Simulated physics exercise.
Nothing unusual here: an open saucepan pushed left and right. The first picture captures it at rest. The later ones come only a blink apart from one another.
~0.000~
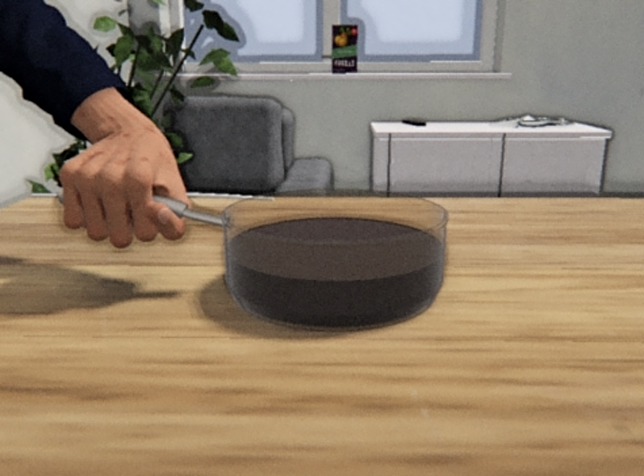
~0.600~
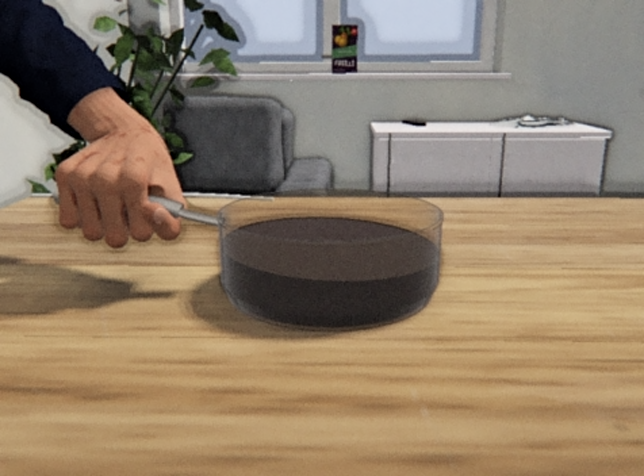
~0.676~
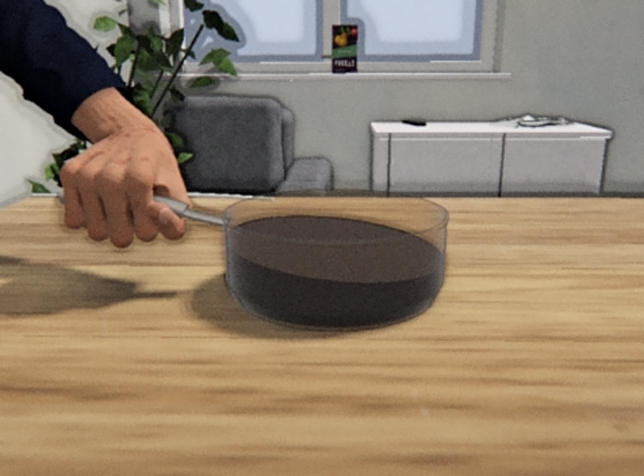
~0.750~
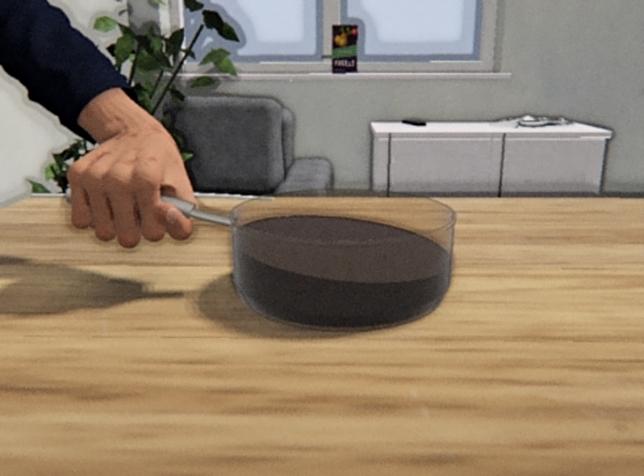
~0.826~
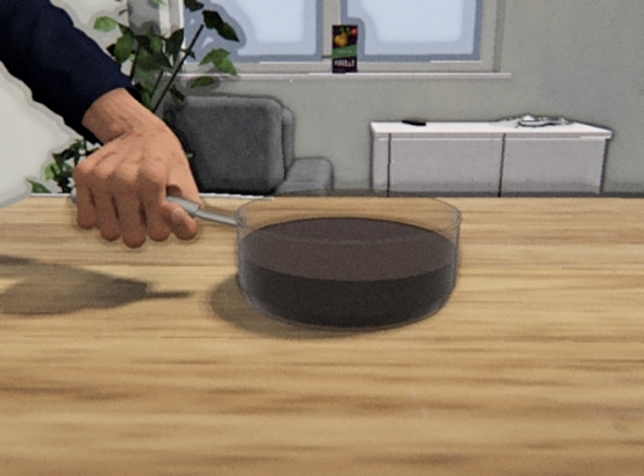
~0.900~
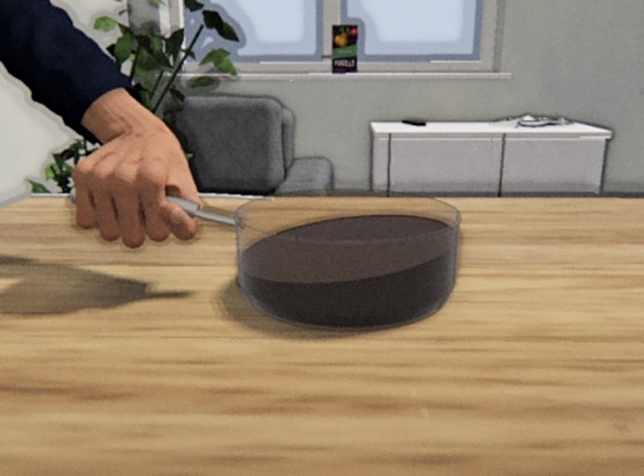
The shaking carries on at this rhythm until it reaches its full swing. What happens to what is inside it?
Liquid leaves it.
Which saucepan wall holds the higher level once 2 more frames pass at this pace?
Pretty clearly on the right margin.
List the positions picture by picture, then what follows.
In the first picture, saucepan (334, 249) about half full; at rest.
In the second picture, saucepan about half full, surface at (330, 245); surface about level.
In the third picture, saucepan (336, 249) about half full; surface a little higher on the left.
In the fourth picture, saucepan about half full, surface at (342, 245); surface a little higher on the left.
In the fifth picture, saucepan (347, 249) about half full; surface about level.
In the sixth picture, saucepan about half full, surface at (347, 245); surface a little higher on the right.
By 1.2 s, the highest wave so far comes most of the way to the rim.
By 1.3 s, the highest wave so far goes over the rim.
By 5.3 s, the highest wave so far goes over the rim; some is on the top.
